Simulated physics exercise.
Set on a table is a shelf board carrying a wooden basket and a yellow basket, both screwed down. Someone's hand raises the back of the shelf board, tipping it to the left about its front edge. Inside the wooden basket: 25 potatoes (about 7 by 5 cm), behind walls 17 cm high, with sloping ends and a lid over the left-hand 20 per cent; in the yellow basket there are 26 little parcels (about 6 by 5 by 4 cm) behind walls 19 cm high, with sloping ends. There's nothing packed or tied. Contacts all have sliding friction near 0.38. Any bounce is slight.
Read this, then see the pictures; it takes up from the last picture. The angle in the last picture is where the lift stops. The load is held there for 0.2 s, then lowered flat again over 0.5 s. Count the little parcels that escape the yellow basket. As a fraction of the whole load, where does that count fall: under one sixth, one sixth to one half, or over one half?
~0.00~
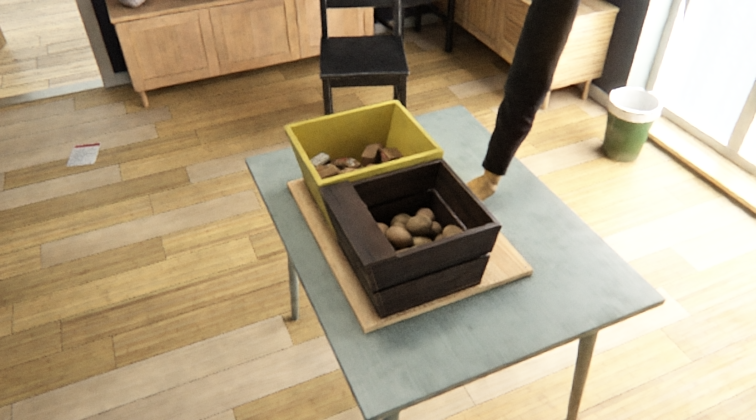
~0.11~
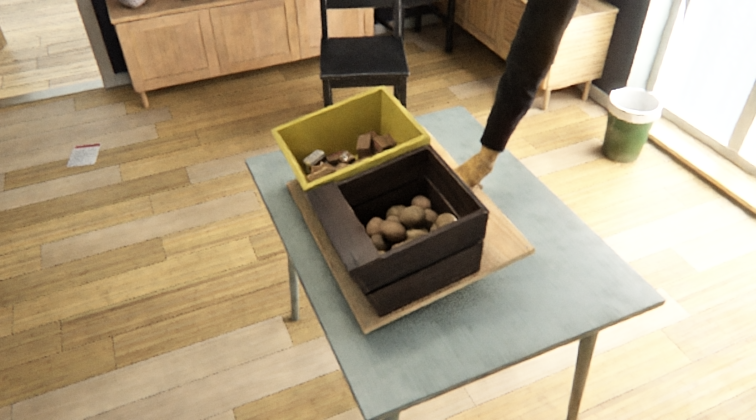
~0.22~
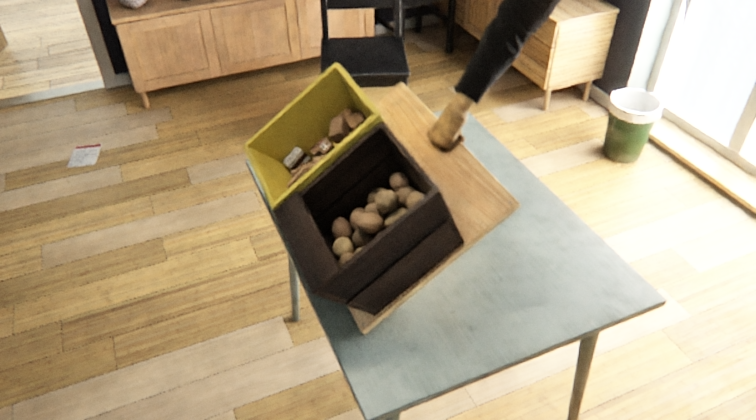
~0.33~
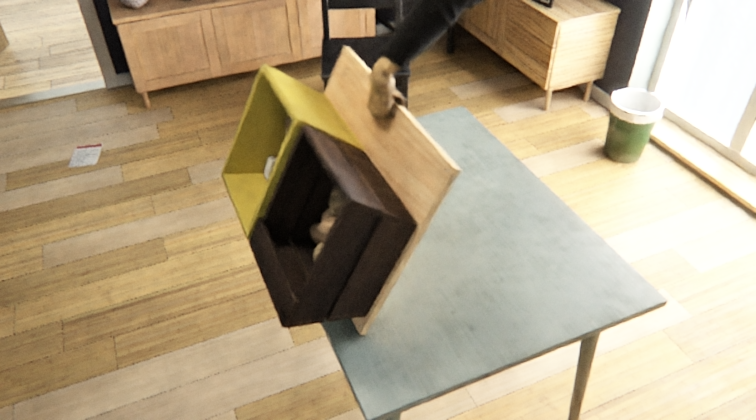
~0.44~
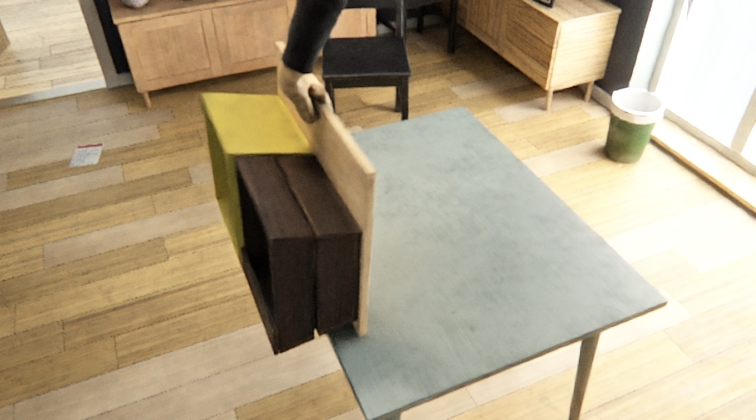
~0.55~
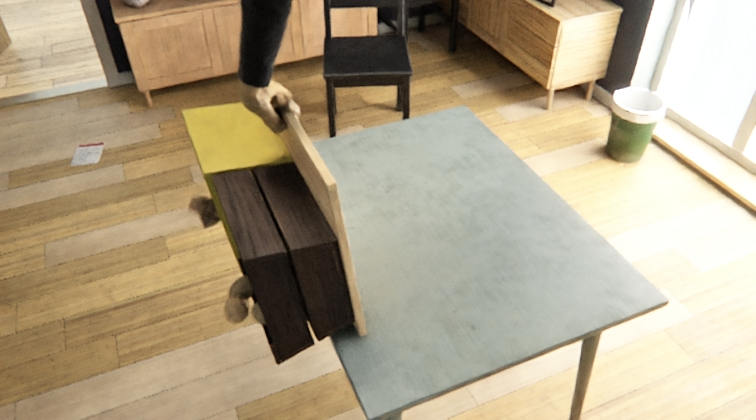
It falls over one half of the load.
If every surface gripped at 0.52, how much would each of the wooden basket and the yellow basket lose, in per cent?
That would cost the wooden basket 50 and the yellow basket 60 per cent of the load.
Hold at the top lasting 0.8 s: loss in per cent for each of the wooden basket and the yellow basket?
Wooden basket: 40%, yellow basket: 80%.
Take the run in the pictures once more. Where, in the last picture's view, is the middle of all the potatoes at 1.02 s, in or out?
Their middle is at about (316, 271).
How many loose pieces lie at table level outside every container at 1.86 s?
Piece count: Roughly 0.
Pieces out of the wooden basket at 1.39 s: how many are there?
For the wooden basket, some 10.
After 0.76 s, tilt 96°; wooden basket 15 in, 10 out and yellow basket 12 in, 14 out.
After 1.02 s, tilt 42°; wooden basket 15 in, 10 out and yellow basket 5 in, 21 out.
After 1.39 s, tilt 0°; wooden basket 15 in, 10 out and yellow basket 5 in, 21 out.
When it is over (at 1.86 s), wooden basket 15 in, 10 out and yellow basket 5 in, 21 out. Asked share, 21 of 26, 81 per cent.
